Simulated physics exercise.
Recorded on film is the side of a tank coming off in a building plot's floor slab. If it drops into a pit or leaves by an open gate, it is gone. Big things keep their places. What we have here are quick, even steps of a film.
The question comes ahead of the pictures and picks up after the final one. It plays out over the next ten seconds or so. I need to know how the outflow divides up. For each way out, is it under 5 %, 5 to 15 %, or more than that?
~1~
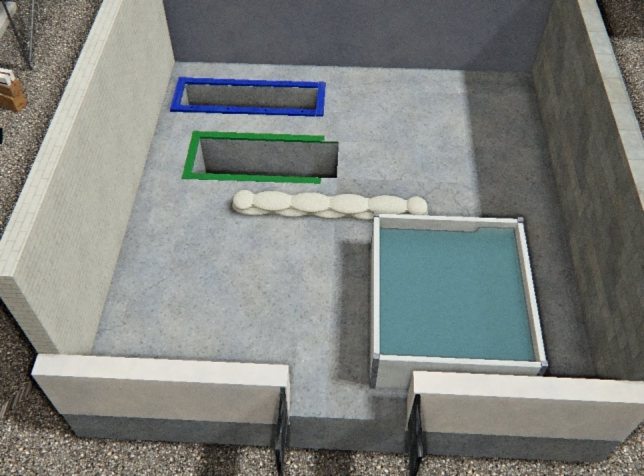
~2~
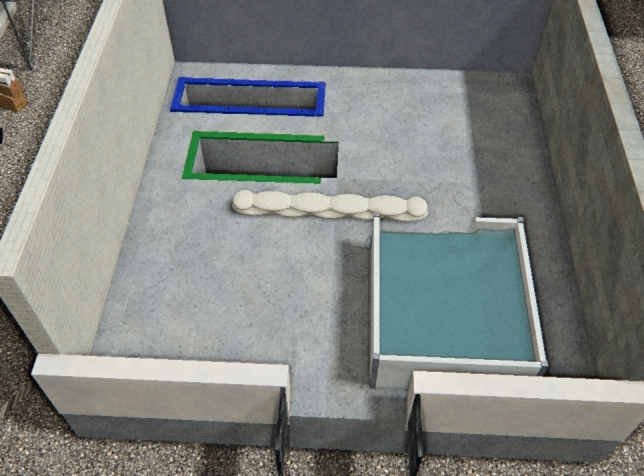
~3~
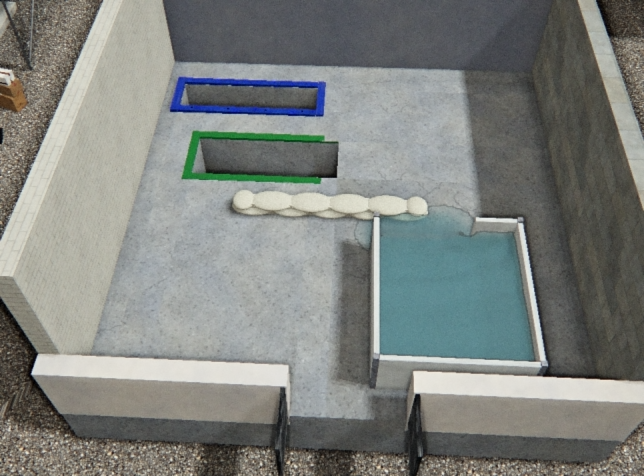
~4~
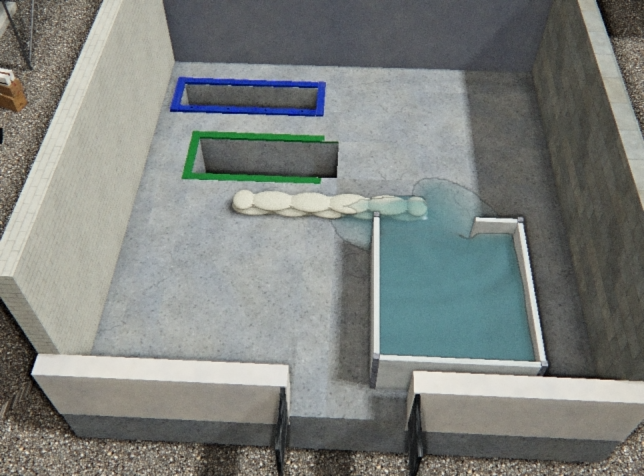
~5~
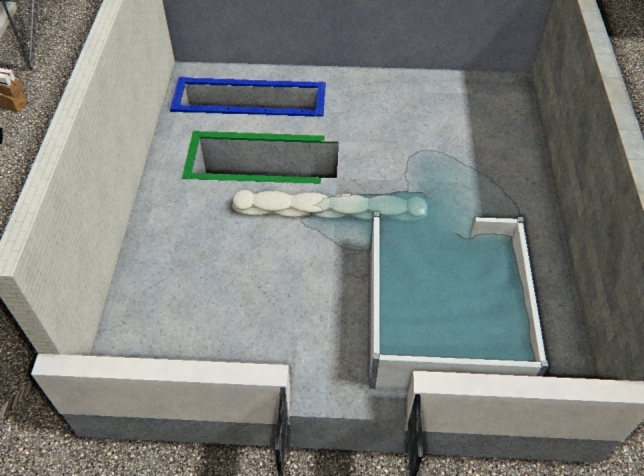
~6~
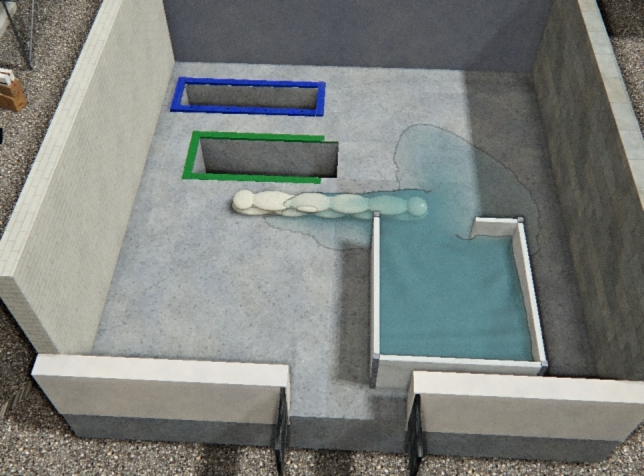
Here is how it divides: The gate ends up with under 5 %; the blue pit ends up with 5 to 15 %; the green pit ends up with more than 15 %.
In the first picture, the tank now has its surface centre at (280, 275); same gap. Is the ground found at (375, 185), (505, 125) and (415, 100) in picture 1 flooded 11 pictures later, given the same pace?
Outcome, in sequence: Wetted, unwetted, unwetted.
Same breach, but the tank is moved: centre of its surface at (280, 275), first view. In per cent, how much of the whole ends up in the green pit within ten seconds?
The green pit gets 25 per cent.
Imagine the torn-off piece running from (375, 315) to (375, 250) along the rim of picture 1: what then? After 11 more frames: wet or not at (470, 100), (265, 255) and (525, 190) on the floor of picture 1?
Point 1: Unwetted; point 2: Inundated; point 3: Unwetted.
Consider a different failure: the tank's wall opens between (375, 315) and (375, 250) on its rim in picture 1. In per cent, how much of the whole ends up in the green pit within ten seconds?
About 25 percent ends up in the green pit, by my reckoning.
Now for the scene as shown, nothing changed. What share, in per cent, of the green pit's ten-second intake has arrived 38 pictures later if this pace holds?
Some 40 per cent.
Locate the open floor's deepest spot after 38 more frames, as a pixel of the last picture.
Around (185, 67).
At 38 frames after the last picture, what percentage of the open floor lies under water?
It comes to roughly 85 in a hundred.
A moment on, water covers 40 % of the floor; the gate 0 %, the blue pit 0 %, the green pit 1 %.
Next, water covers 60 % of the floor; the gate 0 %, the blue pit 0 %, the green pit 2 %.
Then, water covers 60 % of the floor; the gate 0 %, the blue pit 0 %, the green pit 4 %.
Later, water covers 85 % of the floor; the gate 0 %, the blue pit 3 %, the green pit 9 %.
In the end, water covers 90 % of the floor; the gate 2 %, the blue pit 8 %, the green pit 22 %.
